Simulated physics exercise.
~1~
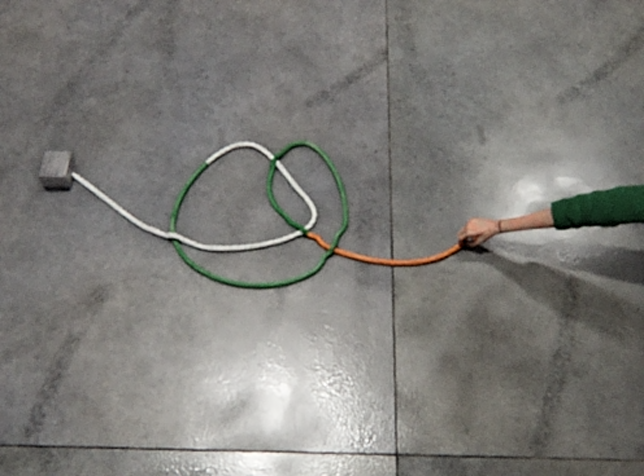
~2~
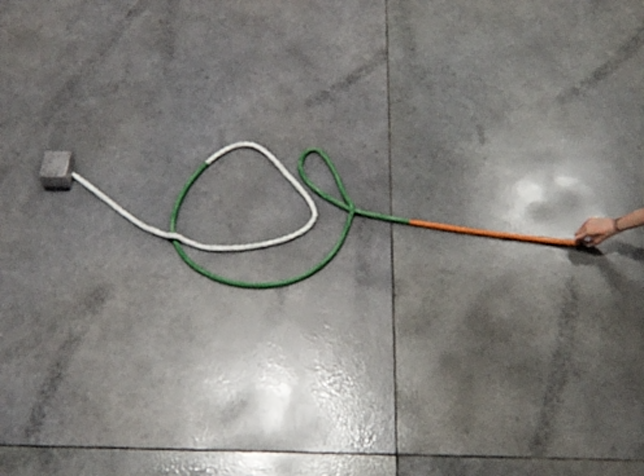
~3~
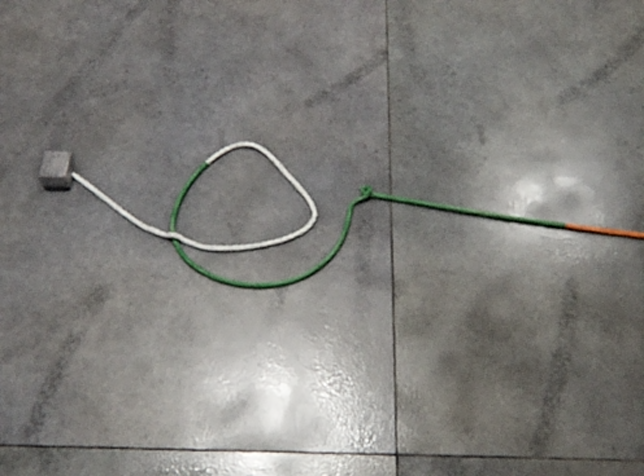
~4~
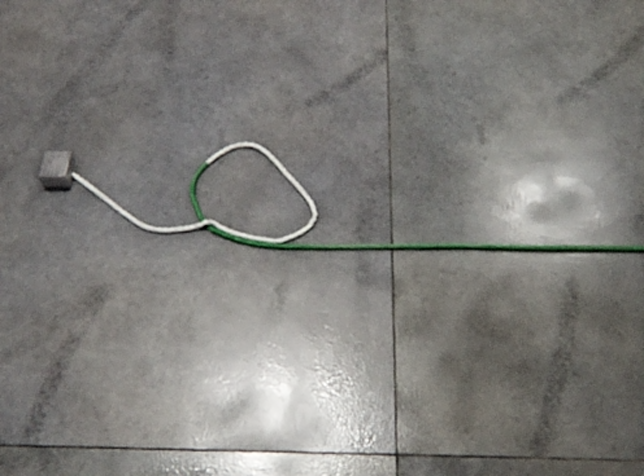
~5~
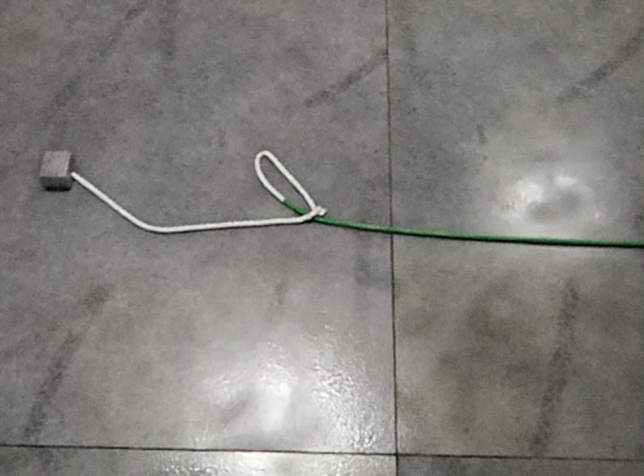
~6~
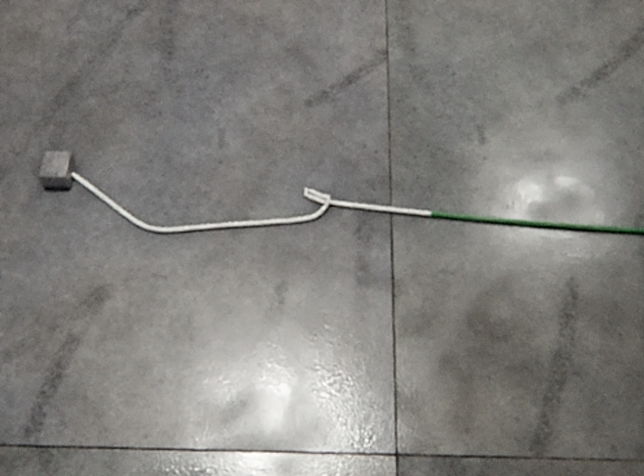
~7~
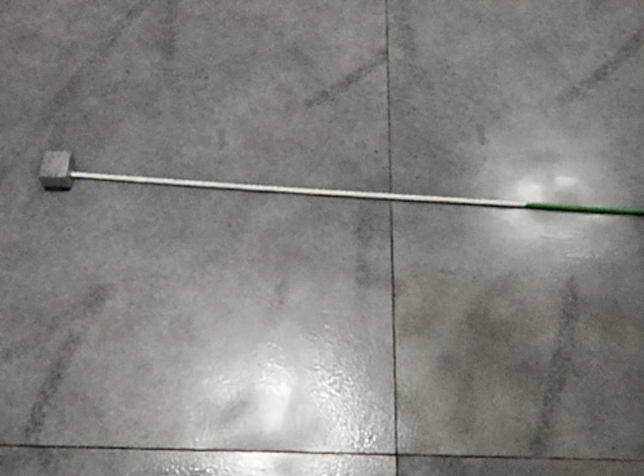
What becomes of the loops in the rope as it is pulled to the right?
The loops shrink and fall away without locking into a knot, and the rope ends up straight.
